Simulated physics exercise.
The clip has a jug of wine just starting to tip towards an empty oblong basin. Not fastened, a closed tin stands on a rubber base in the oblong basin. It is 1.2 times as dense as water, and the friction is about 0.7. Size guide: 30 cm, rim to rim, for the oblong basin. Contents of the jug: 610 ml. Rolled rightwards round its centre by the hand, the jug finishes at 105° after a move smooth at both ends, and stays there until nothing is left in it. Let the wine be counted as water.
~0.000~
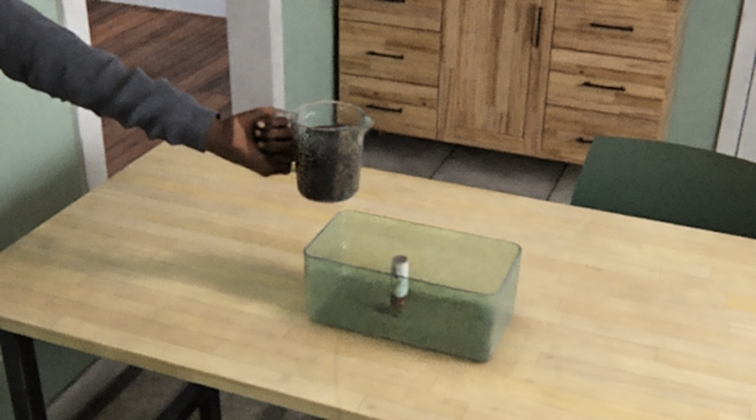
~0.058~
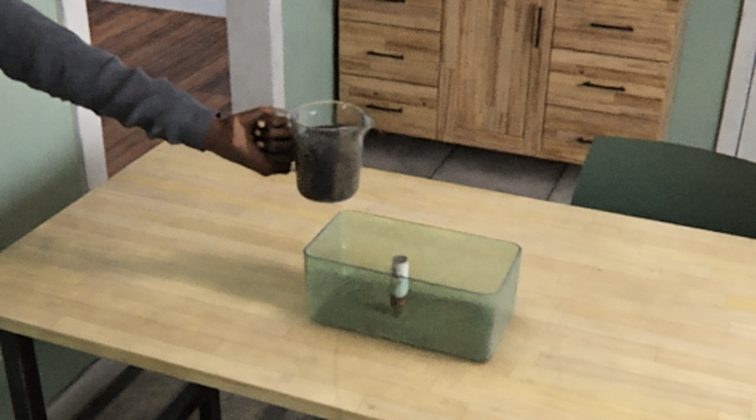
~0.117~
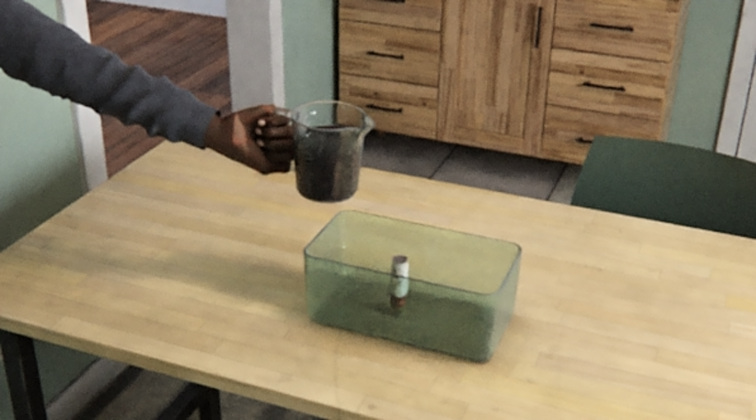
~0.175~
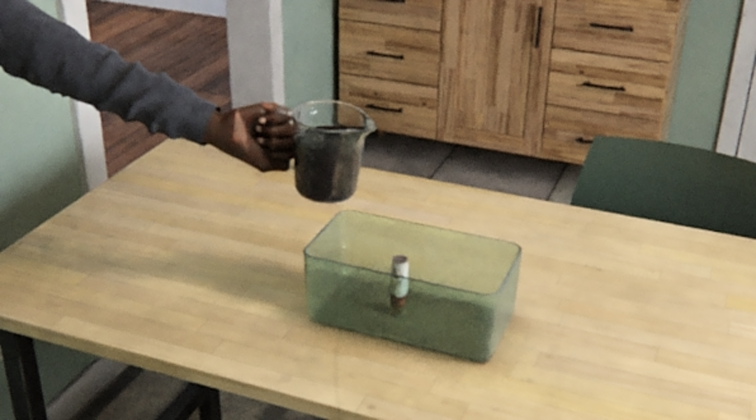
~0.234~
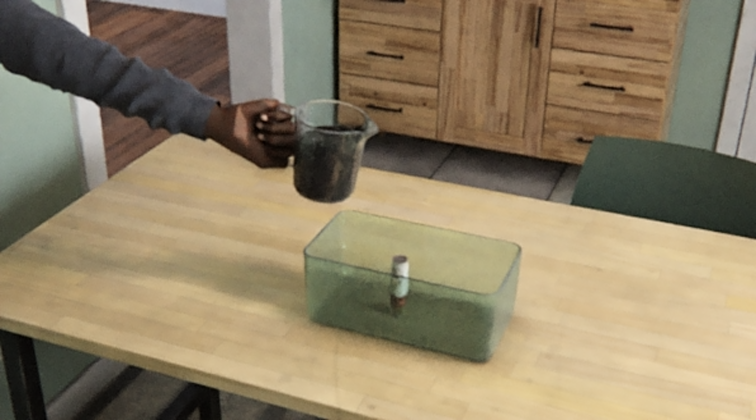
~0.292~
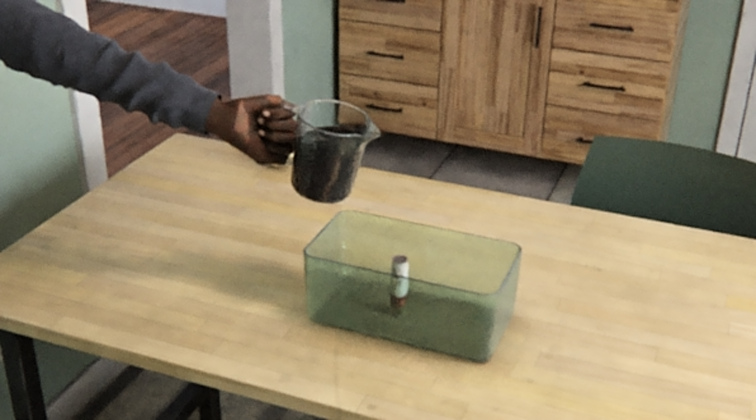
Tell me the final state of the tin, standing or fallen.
It ends up tipped.
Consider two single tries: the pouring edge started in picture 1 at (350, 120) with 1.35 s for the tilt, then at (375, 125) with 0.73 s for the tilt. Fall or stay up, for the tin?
Run one: It tumbles. Run two: It tumbles.
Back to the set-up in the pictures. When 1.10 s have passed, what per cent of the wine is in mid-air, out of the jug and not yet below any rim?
Close to 18 per cent.
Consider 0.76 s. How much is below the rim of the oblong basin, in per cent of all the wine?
Around 1 percent.
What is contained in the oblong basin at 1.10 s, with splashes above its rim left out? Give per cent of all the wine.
About 50 per cent.
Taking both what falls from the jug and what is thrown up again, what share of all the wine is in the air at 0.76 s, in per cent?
My guess is roughly 10 %.
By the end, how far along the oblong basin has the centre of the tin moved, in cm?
Roughly 6.5 cm.
After 0.76 s the tilt is 63° and 89 per cent is still to pour; the tin stands where it began.
After 1.10 s the tilt is 96° and 31 per cent is still to pour; the tin stands where it began.
After 1.46 s the tilt is 105° and 2 per cent is still to pour; the tin leans 24°.
After 1.85 s the tilt is 105° and 0 per cent is still to pour; the tin lies on its side.
In the end the tin lies on its side.
